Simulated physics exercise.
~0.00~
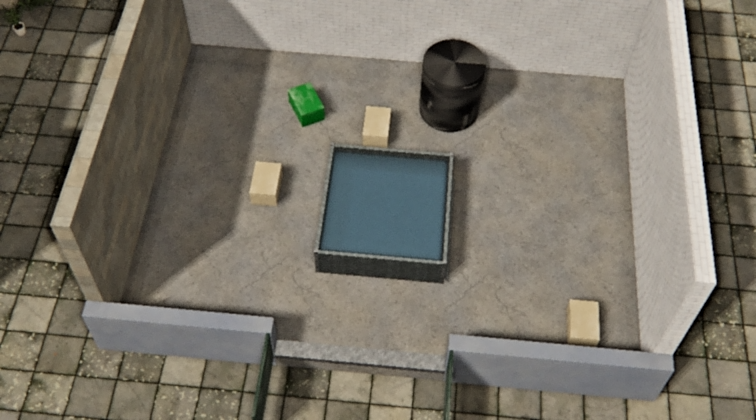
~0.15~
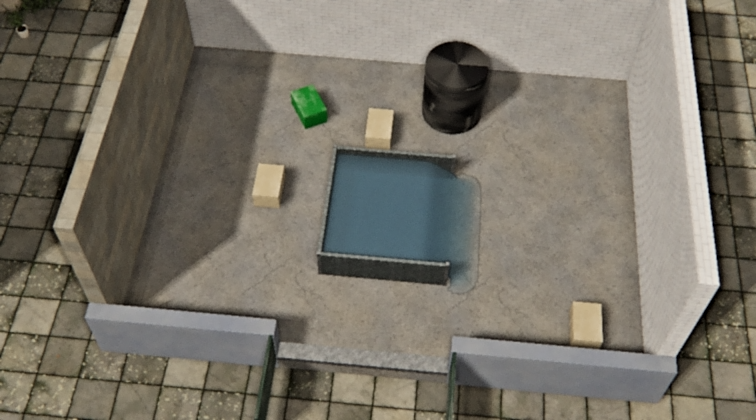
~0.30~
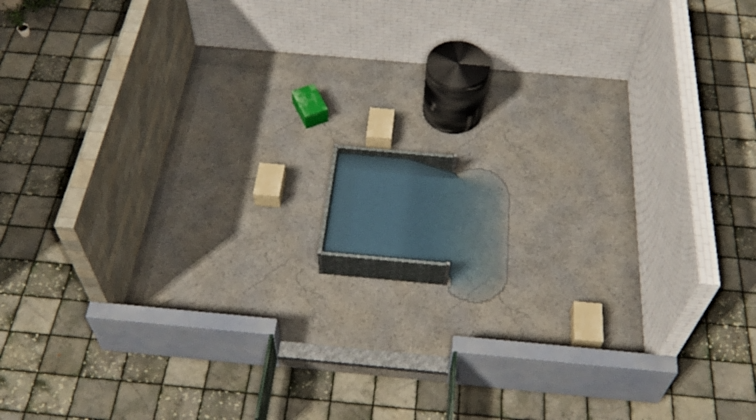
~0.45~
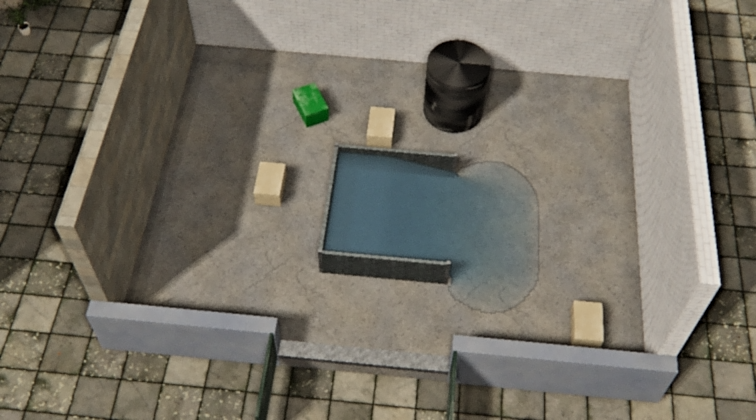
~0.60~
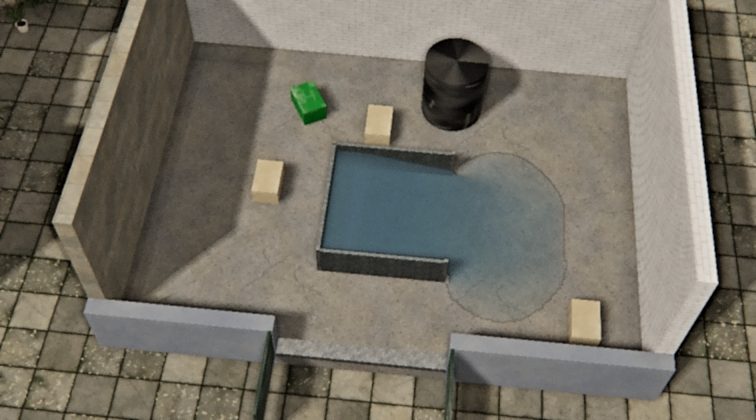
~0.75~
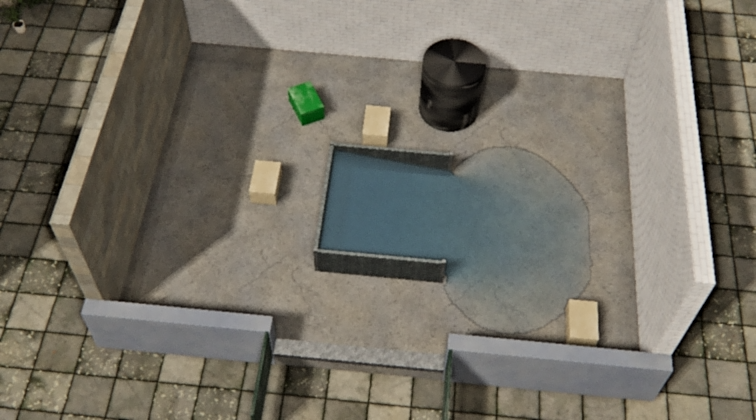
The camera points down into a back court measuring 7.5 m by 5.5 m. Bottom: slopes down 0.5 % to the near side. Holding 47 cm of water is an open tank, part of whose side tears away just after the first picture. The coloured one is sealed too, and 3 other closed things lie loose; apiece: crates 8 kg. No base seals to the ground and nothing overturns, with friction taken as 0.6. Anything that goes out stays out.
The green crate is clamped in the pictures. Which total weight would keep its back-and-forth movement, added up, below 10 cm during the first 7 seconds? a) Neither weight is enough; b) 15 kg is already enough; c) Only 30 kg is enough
Answer: B.
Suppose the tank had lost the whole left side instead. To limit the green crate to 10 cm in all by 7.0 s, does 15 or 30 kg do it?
So only the heavier pick.
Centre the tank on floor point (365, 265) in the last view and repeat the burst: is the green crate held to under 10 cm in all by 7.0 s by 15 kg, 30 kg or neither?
Then the lighter mass suffices.
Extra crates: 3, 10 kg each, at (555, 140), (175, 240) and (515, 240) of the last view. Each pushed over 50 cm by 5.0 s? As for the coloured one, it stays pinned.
First one went beyond, second stayed within, third went beyond.
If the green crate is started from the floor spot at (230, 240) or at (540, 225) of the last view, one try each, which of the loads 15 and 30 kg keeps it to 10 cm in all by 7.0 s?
In turn: Either load holds; neither holds.
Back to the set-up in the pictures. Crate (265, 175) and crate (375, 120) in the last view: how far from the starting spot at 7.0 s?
So the first is off by 0 centimetres, the second by 0 centimetres.
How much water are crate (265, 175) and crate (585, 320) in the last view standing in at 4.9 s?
Depth approx. 0 cm / 8 cm.
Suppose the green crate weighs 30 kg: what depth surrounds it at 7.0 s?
Around 2 cm.
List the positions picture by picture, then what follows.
In the first frame, the green crate at (306, 98) rests on the ground; water covers 3.4 m2; 0 of 4 have shifted.
In the second frame, the green crate at (309, 101) rests on the ground; 4.3 m2 under water; 0 of 4 have shifted.
In the third frame, the green crate at (310, 100), on the bottom; 5.3 m2 under water; 0 of 4 have shifted.
In the fourth frame, the green crate at (310, 99), on the bottom; water covers 6.5 m2; 0 of 4 have shifted.
In the fifth frame, the green crate at (308, 97) rests on the ground; water covers 7.9 m2; 0 of 4 have shifted.
In the sixth frame, the green crate at (306, 97) rests on the ground; water covers 9.3 m2; 0 of 4 have shifted.
After 1.4 s the green crate would be 0 cm from its start with 15 kg and 0 cm from its start with 30 kg; 0 cm of water round it then.
After 3.1 s the green crate would be 0 cm from its start with 15 kg and 0 cm from its start with 30 kg; 0 cm of water round it then.
After 4.9 s the green crate would be 0 cm from its start with 15 kg and 0 cm from its start with 30 kg; 0 cm of water round it then.
After 7.0 s the green crate would be 0 cm from its start with 15 kg and 0 cm from its start with 30 kg; 2 cm of water round it then.
